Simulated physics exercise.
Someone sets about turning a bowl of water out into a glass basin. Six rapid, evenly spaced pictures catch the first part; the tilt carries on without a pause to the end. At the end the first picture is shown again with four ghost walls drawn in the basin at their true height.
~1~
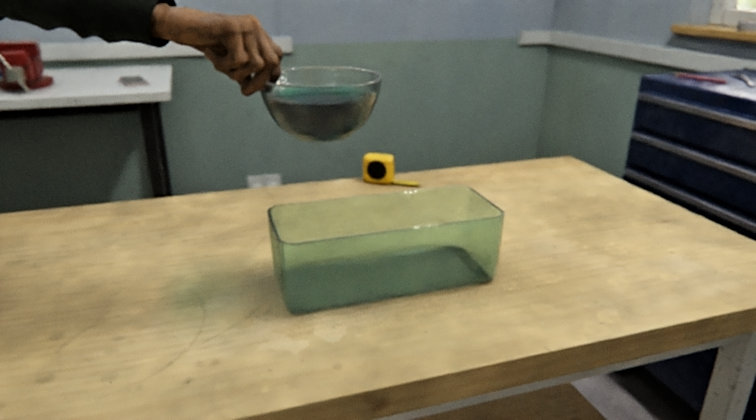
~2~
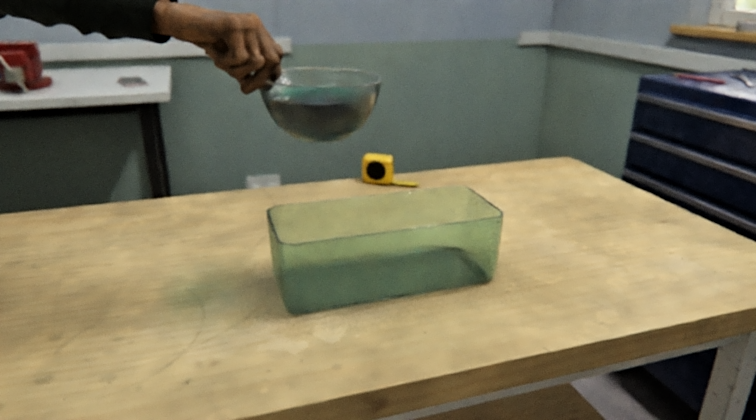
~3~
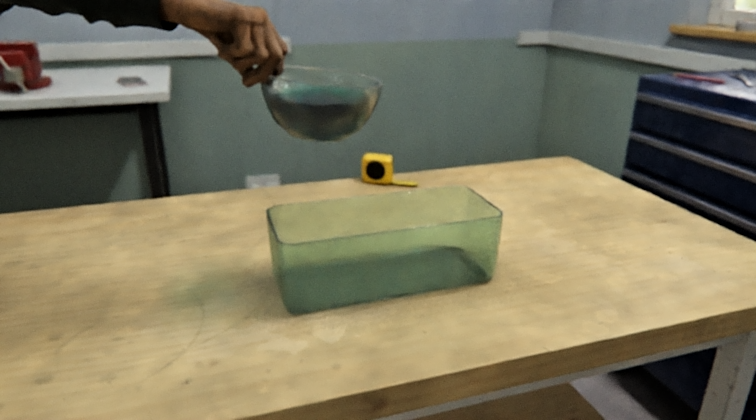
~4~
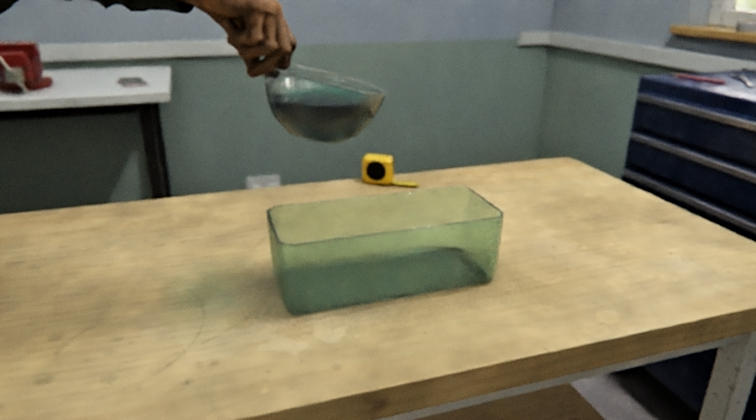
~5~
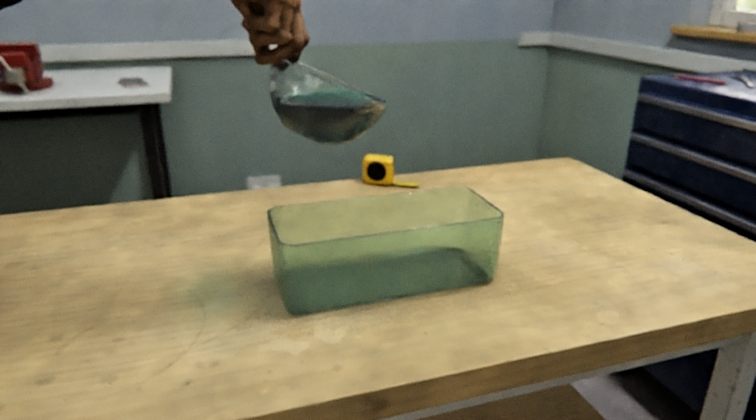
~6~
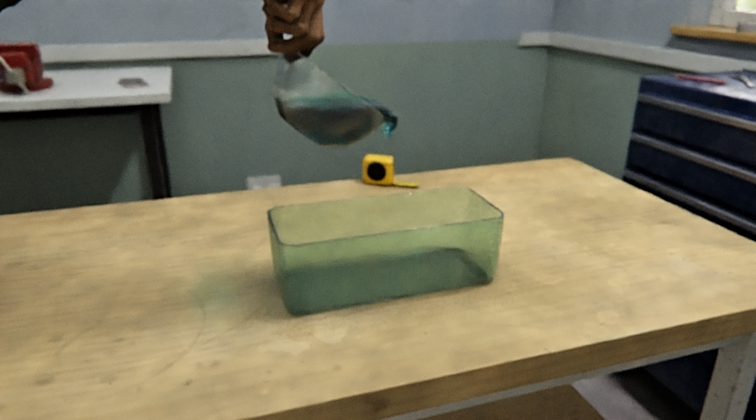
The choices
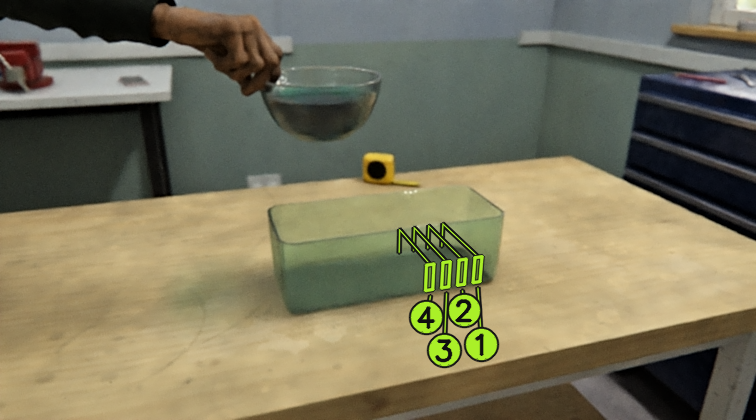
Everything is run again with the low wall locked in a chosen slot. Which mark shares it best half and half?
Best: 4.
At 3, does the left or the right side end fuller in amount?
The left one.
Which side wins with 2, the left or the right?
The left side.
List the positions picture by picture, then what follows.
The first picture shows upright, lip at (376, 73); basin from (285, 312) to (494, 277); nothing has left yet.
The second picture shows upright, lip at (376, 75); nothing has left yet.
The third picture shows tipped about 7°, lip at (378, 80); nothing has left yet.
The fourth picture shows tipped about 15°, lip at (380, 89); nothing has left yet.
The fifth picture shows tipped about 26°, lip at (382, 101); water is over the lip, down to (382, 101).
The sixth picture shows tipped about 38°, lip at (381, 115); water is over the lip, down to (386, 133).
On the marked copy, 1 at (477, 287); 2 at (462, 290); 3 at (446, 293); 4 at (430, 295).
With 1, about 91 % ends left of the wall and 8 % right of it.
With 2, about 93 % ends left of the wall and 6 % right of it.
With 3, about 86 % ends left of the wall and 12 % right of it.
With 4, about 51 % ends left of the wall and 48 % right of it.
